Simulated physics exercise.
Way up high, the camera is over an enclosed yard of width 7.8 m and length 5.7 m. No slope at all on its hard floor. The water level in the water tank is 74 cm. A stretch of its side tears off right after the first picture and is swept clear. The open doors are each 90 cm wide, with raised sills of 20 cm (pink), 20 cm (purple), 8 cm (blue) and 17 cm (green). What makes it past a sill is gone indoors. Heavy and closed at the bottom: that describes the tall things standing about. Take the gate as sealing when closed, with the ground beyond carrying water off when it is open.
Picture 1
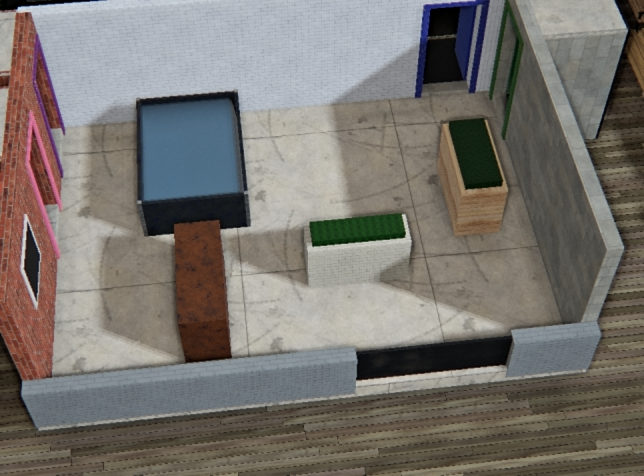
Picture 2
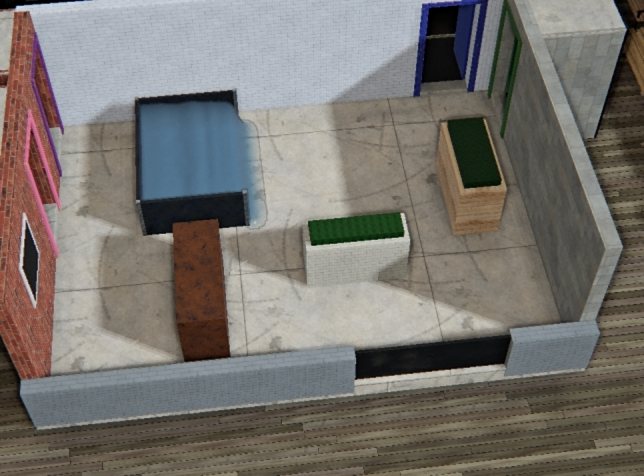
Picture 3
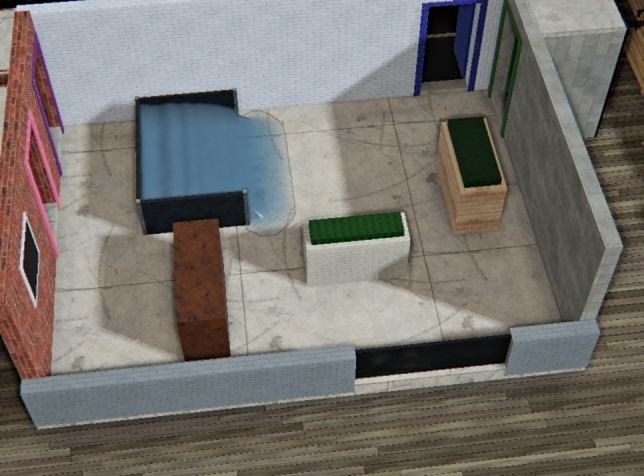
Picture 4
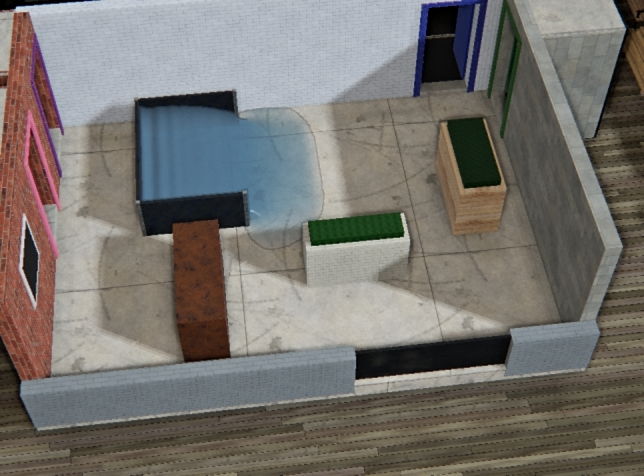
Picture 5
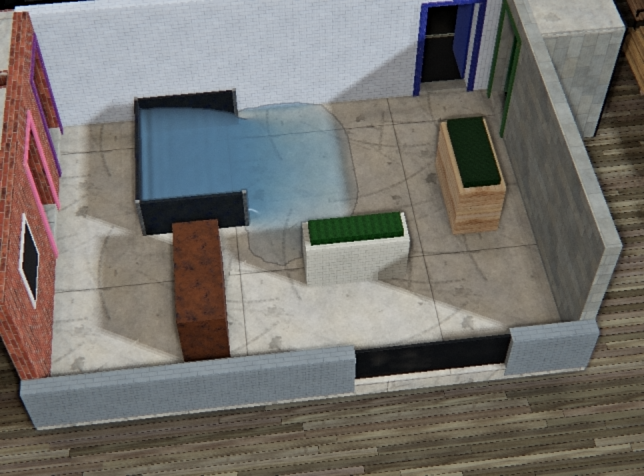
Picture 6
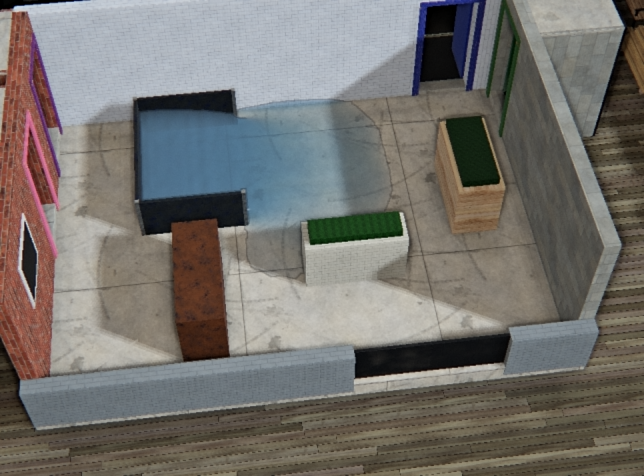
At first, blue water sits still in a dark-walled tank at the back left of a walled yard. Then part of the tank's right side is gone and water pours through the gap, spreading rightward across the pale floor in a widening, thinning sheet behind the green-topped white block.
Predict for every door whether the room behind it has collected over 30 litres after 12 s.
Pink door: Below the cap, purple door: Below the cap, blue door: Above the cap, green door: Above the cap.
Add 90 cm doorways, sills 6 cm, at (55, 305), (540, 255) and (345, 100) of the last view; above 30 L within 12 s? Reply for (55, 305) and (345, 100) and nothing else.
Order as listed: Respected and surpassed.
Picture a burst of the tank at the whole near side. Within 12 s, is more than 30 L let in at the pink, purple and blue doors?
For pink, too little; for purple, too little; for blue, too little.
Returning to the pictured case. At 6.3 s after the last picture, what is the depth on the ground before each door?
In centimetres, the pink door has 0, the purple door 1, the blue door 10 and the green door 11.
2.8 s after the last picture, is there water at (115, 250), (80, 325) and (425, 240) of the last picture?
Untouched, untouched, soaked.
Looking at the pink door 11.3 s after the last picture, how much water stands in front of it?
The depth comes to around 4.5 centimetres.
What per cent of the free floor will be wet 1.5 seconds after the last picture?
Wet share: Near 45 percent.
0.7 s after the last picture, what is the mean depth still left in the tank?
Average depth: About 29 cm.
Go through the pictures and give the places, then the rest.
Still water, 74 cm deep, in the water tank at (190, 148), in the first picture.
The front is at (251, 227), 1.2 m from the gap at (240, 163); 0.4 m2 of floor is under water; 74 cm left at the back of the water tank, in the second picture.
The front is at (273, 230), 1.4 m from the gap at (240, 164); 1.7 m2 of floor is under water; 72 cm left at the back of the water tank, in the third picture.
The front is at (295, 237), 1.7 m from the gap at (240, 166); 3.4 m2 of floor is under water; 64 cm left at the back of the water tank, in the fourth picture.
Water pours out at (240, 165) and has run 2.1 m, to a hidden place; typically 10 cm deep outside, 63 cm at the water tank's back, in the fifth picture.
Water pours out at (239, 165) and has run 2.6 m, to (387, 191); typically 8 cm deep outside, 60 cm at the water tank's back, in the sixth picture.
Then, 0.7 s after the last picture water covers 40 % of the floor and is deepest (37 cm) near (436, 179); pink door not reached, purple door not reached, blue door 7 cm at the sill, 0 L in, green door 18 cm at the sill, 0 L in.
Then, 1.5 s after the last picture water covers 45 % of the floor and is deepest (45 cm) near (475, 100); pink door not reached, purple door not reached, blue door 11 cm at the sill, 0 L in, green door 44 cm at the sill, 78 L in.
Then, 2.8 s after the last picture water covers 55 % of the floor and is deepest (28 cm) near (493, 127); pink door not reached, purple door not reached, blue door 20 cm at the sill, 60 L in, green door 28 cm at the sill, 250 L in.
Then, 6.3 s after the last picture water covers 75 % of the floor and is deepest (18 cm) near (228, 323); pink door not reached, purple door 1 cm at the sill, 0 L in, blue door 10 cm at the sill, 183 L in, green door 11 cm at the sill, 284 L in.
Then, 11.3 s after the last picture water covers 95 % of the floor and is deepest (10 cm) near (376, 367); pink door 4 cm at the sill, 0 L in, purple door 3 cm at the sill, 0 L in, blue door 4 cm at the sill, 188 L in, green door 4 cm at the sill, 284 L in.
